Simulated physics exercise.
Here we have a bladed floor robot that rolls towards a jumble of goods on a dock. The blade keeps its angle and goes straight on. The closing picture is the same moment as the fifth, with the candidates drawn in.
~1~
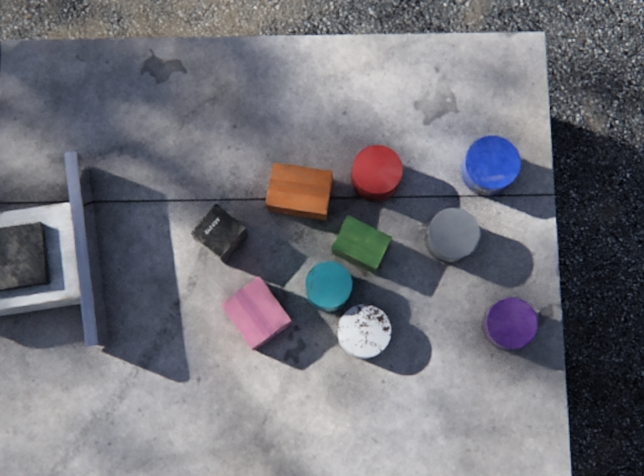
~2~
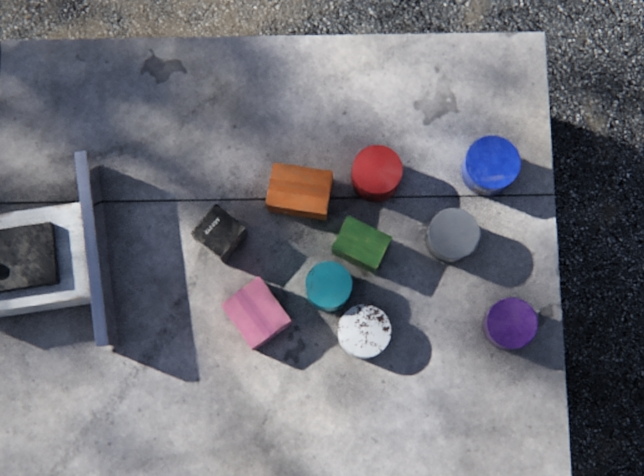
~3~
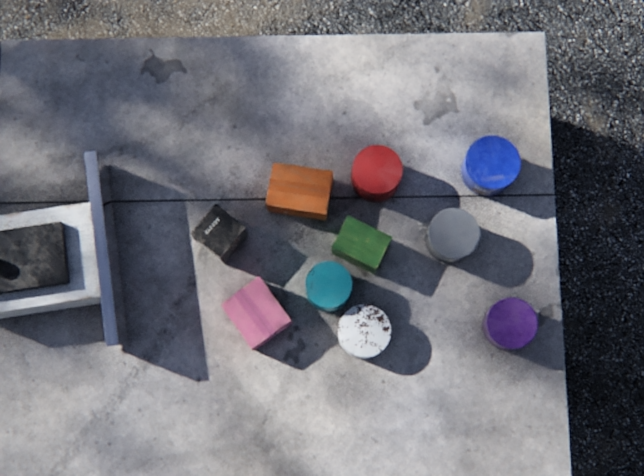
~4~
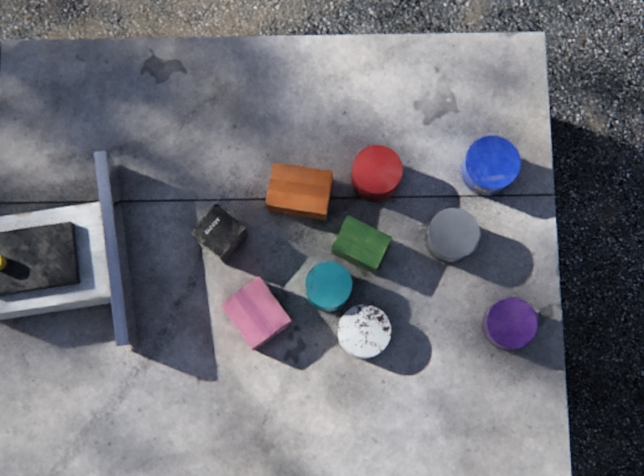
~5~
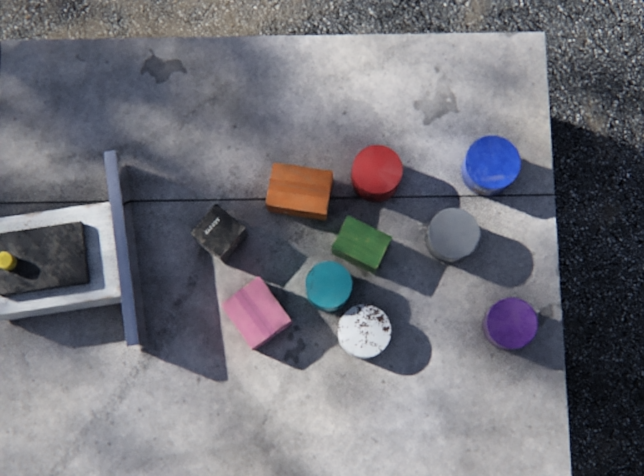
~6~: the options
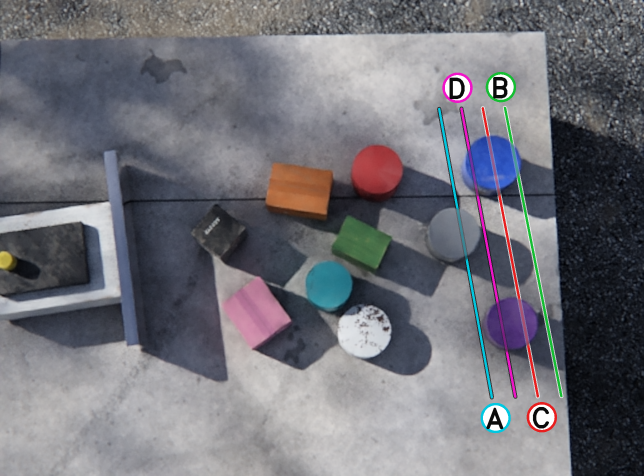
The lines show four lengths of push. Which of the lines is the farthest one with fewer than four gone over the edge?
The farthest such stop is A.
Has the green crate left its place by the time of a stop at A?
By then, yes.
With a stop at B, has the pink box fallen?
Yes.
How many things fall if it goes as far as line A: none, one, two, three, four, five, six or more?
By then, three.
On the marked copy, A at (465, 249); B at (532, 248); C at (510, 248); D at (488, 249).
Following A. Soon after the start, robot (173, 255); pink box (293, 322); black box (276, 229).
Later, robot (297, 253); blue pail (499, 166); grey pail (486, 233).
In the end, robot (395, 252); grey pail over the edge; blue pail over the edge; three fallen.
As for the rest, B drops eight; C drops six; D drops five.
